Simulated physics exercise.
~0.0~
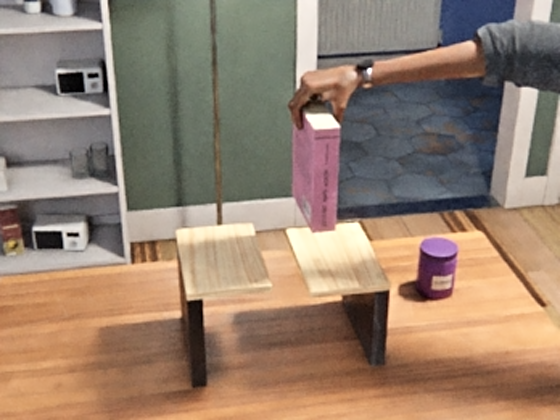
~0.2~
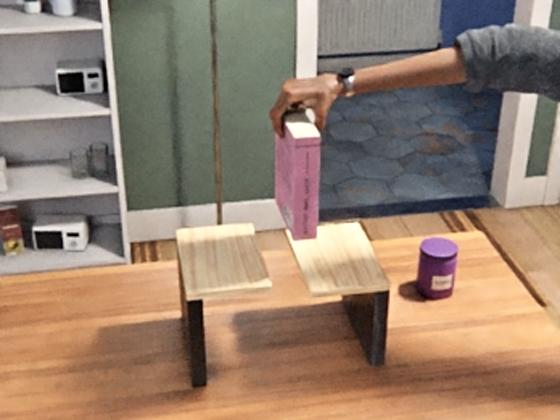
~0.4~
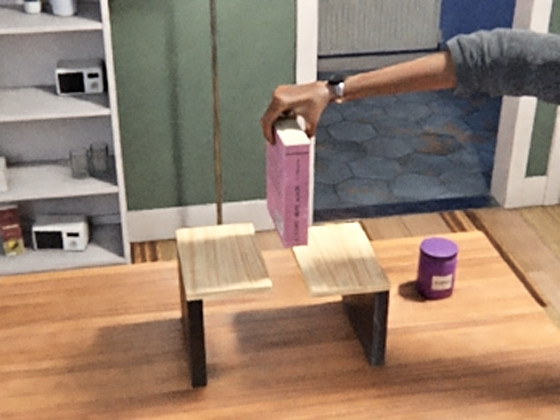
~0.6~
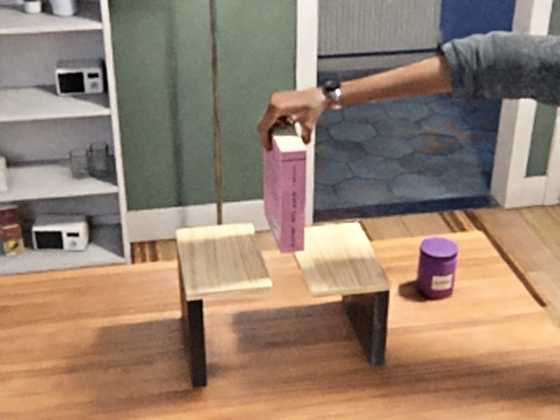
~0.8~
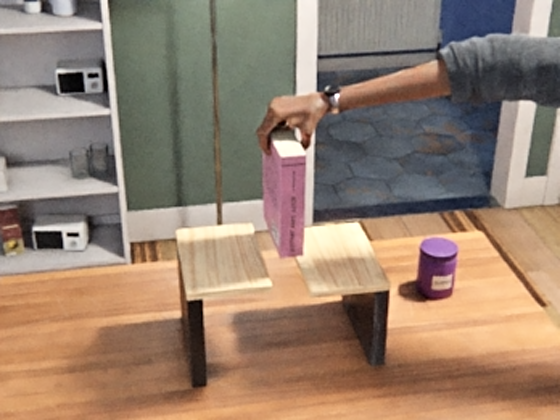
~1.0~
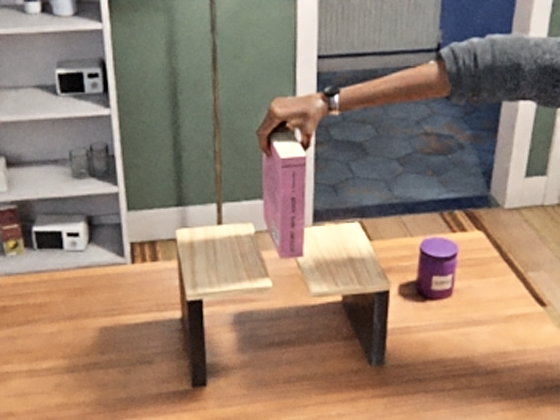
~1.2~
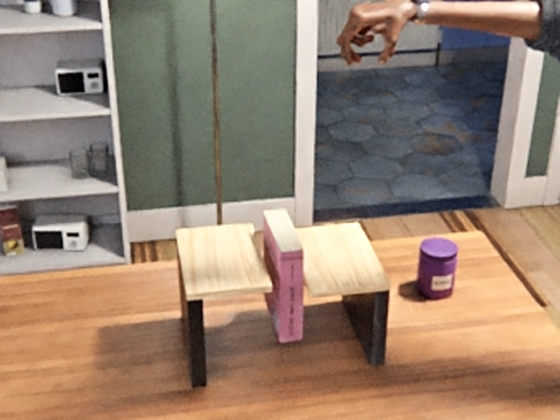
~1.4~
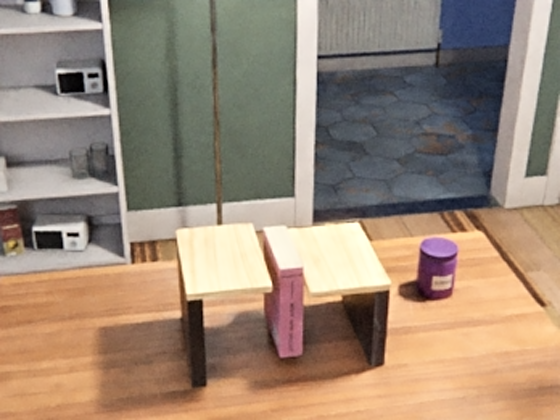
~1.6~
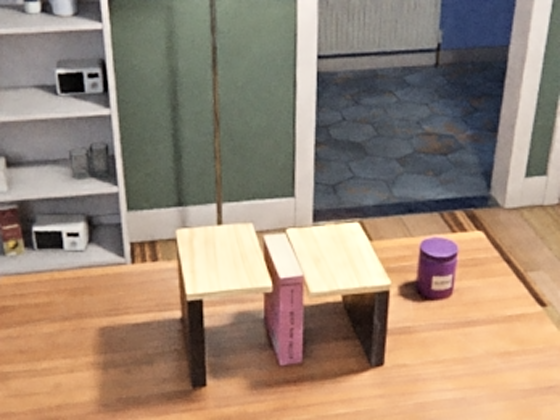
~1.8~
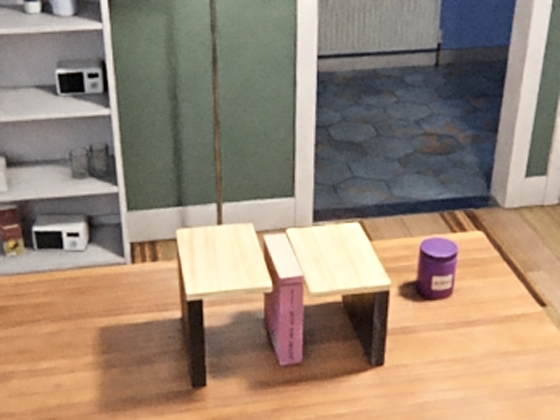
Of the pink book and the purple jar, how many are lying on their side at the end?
None of them are lying on their side. The pink book stands upright in the gap and the purple jar is still upright on the table.
